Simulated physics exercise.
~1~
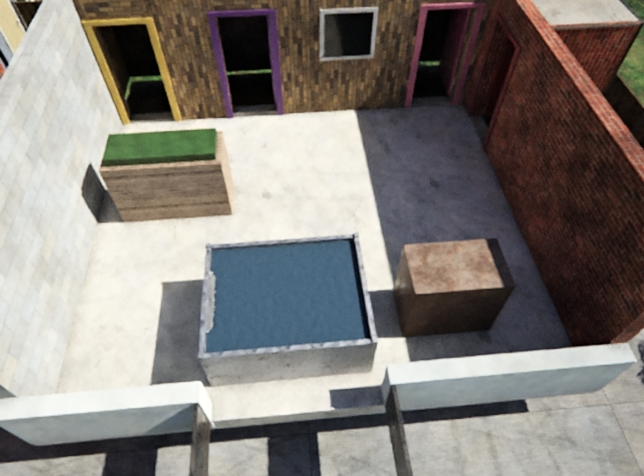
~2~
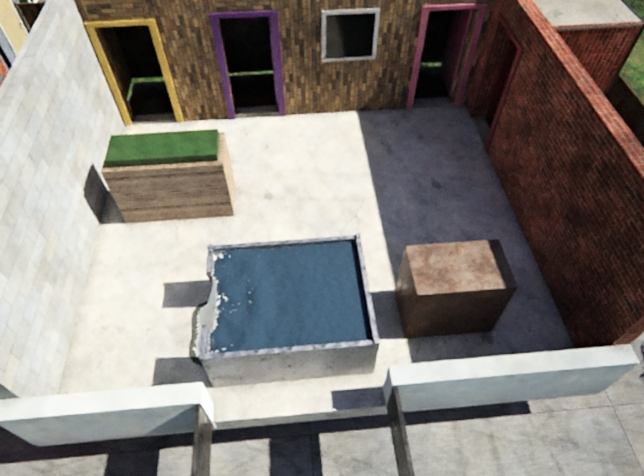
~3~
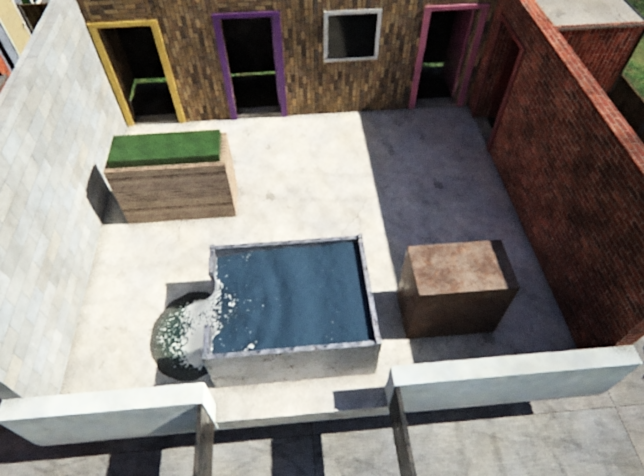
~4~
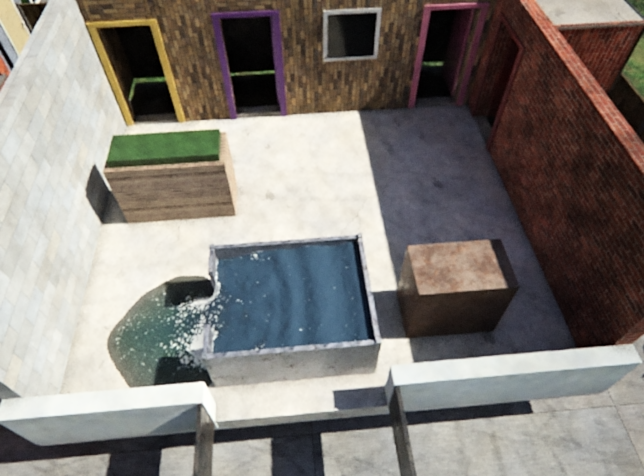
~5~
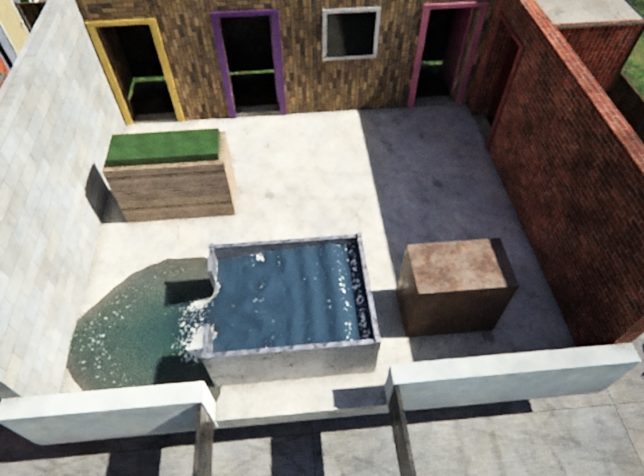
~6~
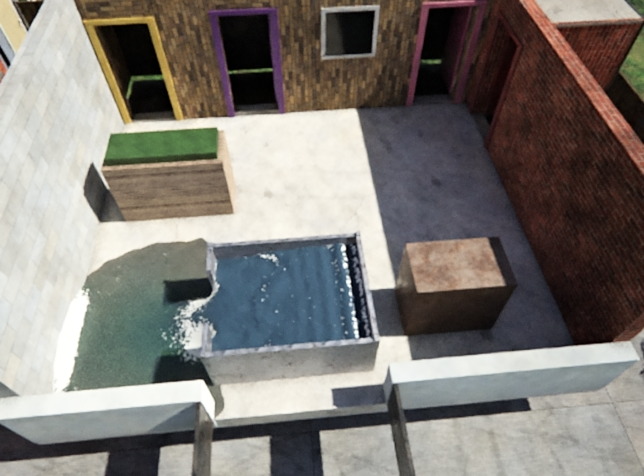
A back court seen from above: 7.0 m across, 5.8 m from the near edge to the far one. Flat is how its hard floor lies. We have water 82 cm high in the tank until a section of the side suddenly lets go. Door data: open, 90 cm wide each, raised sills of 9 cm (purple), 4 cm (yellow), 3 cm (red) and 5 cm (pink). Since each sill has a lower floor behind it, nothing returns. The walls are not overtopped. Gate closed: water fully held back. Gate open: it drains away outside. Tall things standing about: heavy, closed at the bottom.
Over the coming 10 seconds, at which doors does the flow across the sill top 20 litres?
At the end, the purple door lets in less than the limit, the yellow door lets in more than the limit, the red door lets in less than the limit, the pink door lets in less than the limit.
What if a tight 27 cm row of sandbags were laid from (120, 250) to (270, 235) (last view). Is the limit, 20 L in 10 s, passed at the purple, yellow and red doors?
Result: Purple door inside the limit; yellow door beyond the limit; red door inside the limit.
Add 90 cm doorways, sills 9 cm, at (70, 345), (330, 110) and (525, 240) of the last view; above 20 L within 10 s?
Well, the first is on the high side, the second is on the low side, and the third is on the low side.
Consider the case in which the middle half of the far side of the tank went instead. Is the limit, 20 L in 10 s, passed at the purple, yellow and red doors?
Compared with the limit, purple is higher, yellow is higher and red is higher.
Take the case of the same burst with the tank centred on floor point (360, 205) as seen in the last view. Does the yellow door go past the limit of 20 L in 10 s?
Lab note: Yellow door, limit broken.
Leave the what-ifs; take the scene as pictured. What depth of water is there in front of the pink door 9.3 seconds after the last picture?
Around 7.5 cm deep.
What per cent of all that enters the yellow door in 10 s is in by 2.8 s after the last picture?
Fraction in by then: Around 25 per cent.
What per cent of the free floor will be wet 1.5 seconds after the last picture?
Close to 20 in a hundred.
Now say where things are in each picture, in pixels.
The first picture shows the tank at (286, 293) is whole and still, 82 cm deep.
In the second picture, the front is at a hidden place, 0.5 m from the gap at (217, 319); 0.2 m2 of floor is under water; 82 cm left at the back of the tank.
In the third picture, the front is at (158, 352), 0.9 m from the gap at (219, 321); 0.9 m2 of floor is under water; 82 cm left at the back of the tank.
In the fourth picture, the front is at (115, 347), 1.5 m from the gap at (219, 321); 2.0 m2 of floor is under water; 81 cm left at the back of the tank.
In the fifth picture, the front is at (69, 359), 2.1 m from the gap at (219, 320); 3.7 m2 of floor is under water; 74 cm left at the back of the tank.
In the sixth picture, water pours out at (218, 319) and has run 2.3 m, to a hidden place; typically 6 cm deep outside, 68 cm at the tank's back.
Then, 0.7 s after the last picture water covers 15 % of the floor and is deepest (52 cm) near (57, 401); purple door not reached, yellow door not reached, red door not reached, pink door not reached.
Then, 1.5 s after the last picture water covers 20 % of the floor and is deepest (38 cm) near (120, 357); purple door not reached, yellow door 3 cm at the sill, 0 L in, red door not reached, pink door not reached.
Then, 2.8 s after the last picture water covers 35 % of the floor and is deepest (29 cm) near (132, 226); purple door not reached, yellow door 15 cm at the sill, 106 L in, red door not reached, pink door not reached.
Then, 5.3 s after the last picture water covers 70 % of the floor and is deepest (20 cm) near (132, 226); purple door 4 cm at the sill, 0 L in, yellow door 14 cm at the sill, 298 L in, red door not reached, pink door not reached.
Then, 9.3 s after the last picture water covers 95 % of the floor and is deepest (12 cm) near (80, 304); purple door 3 cm at the sill, 0 L in, yellow door 9 cm at the sill, 406 L in, red door 7 cm at the sill, 6 L in, pink door 8 cm at the sill, 4 L in.
